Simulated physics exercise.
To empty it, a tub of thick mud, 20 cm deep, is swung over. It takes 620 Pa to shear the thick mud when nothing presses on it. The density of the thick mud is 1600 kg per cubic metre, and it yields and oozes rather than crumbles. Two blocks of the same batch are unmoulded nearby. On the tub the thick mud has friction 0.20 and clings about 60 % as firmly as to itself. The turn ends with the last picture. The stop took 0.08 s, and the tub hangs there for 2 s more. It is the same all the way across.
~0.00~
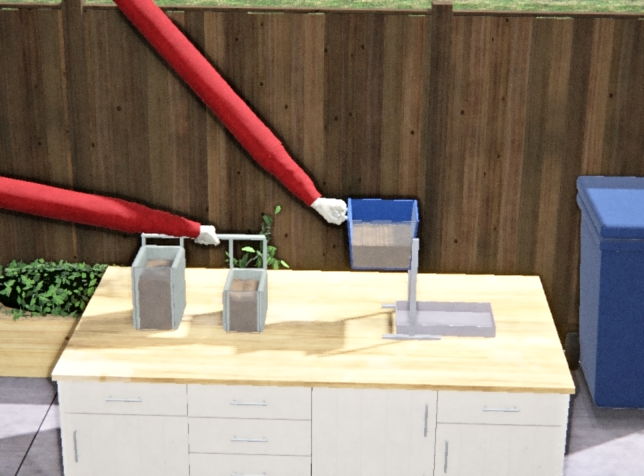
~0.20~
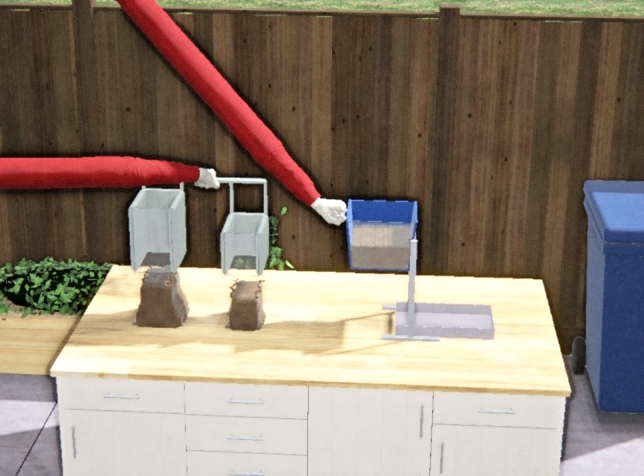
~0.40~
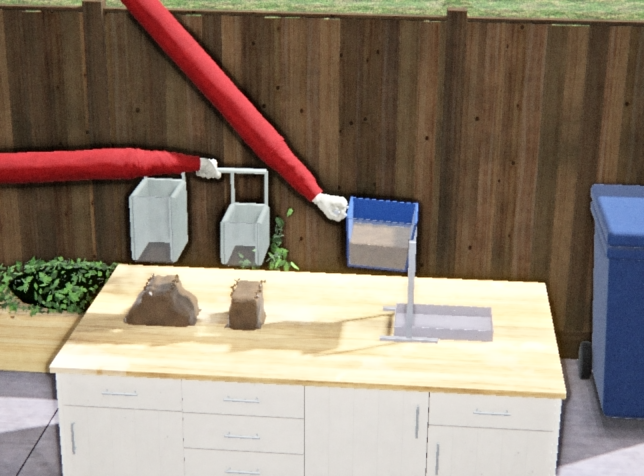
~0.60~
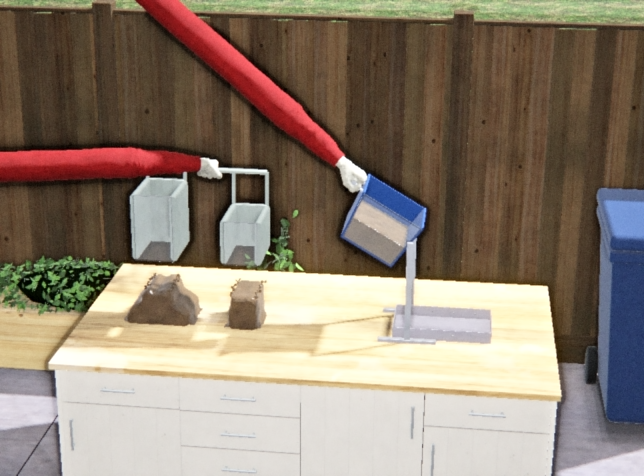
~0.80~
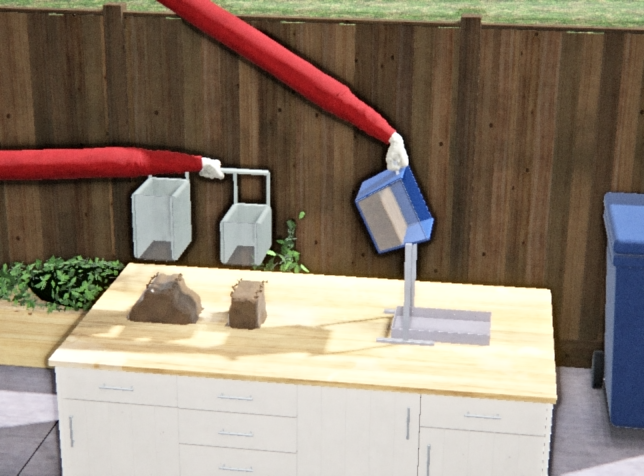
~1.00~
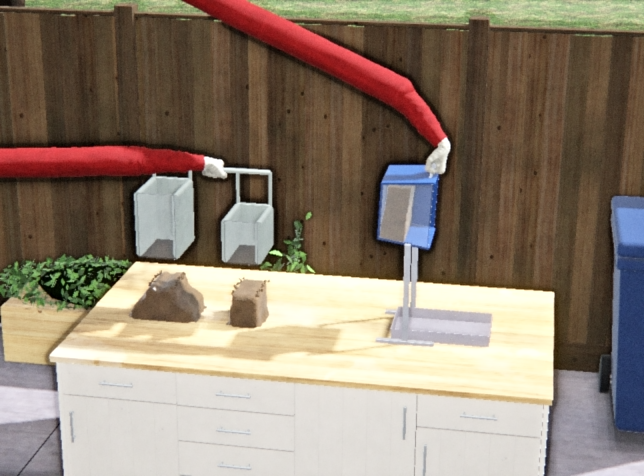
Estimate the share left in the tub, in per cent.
It comes to some 57 %.
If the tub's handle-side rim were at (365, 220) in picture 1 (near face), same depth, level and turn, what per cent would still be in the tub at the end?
It would be near 100 %.
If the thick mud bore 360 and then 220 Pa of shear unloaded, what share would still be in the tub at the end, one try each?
In turn about 45 %, 35 %.
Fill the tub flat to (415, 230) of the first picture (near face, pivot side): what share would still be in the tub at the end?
Then about 35 %.
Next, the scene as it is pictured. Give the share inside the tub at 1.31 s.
Some 65 per cent.
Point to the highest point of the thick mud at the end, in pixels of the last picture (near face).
At about (395, 224).
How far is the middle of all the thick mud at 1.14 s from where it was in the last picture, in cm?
Roughly 6 cm.
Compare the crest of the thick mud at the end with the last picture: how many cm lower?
Roughly 16 cm.
After 1.14 s, the tub is at 93 degrees and holds 100 %.
After 1.31 s, the tub is at 93 degrees and holds 65 %.
After 1.48 s, the tub is at 93 degrees and holds 57 %.
After 1.65 s, the tub is at 93 degrees and holds 57 %.
After 3.00 s, at the end, the tub is at 93 degrees and holds 57 %.
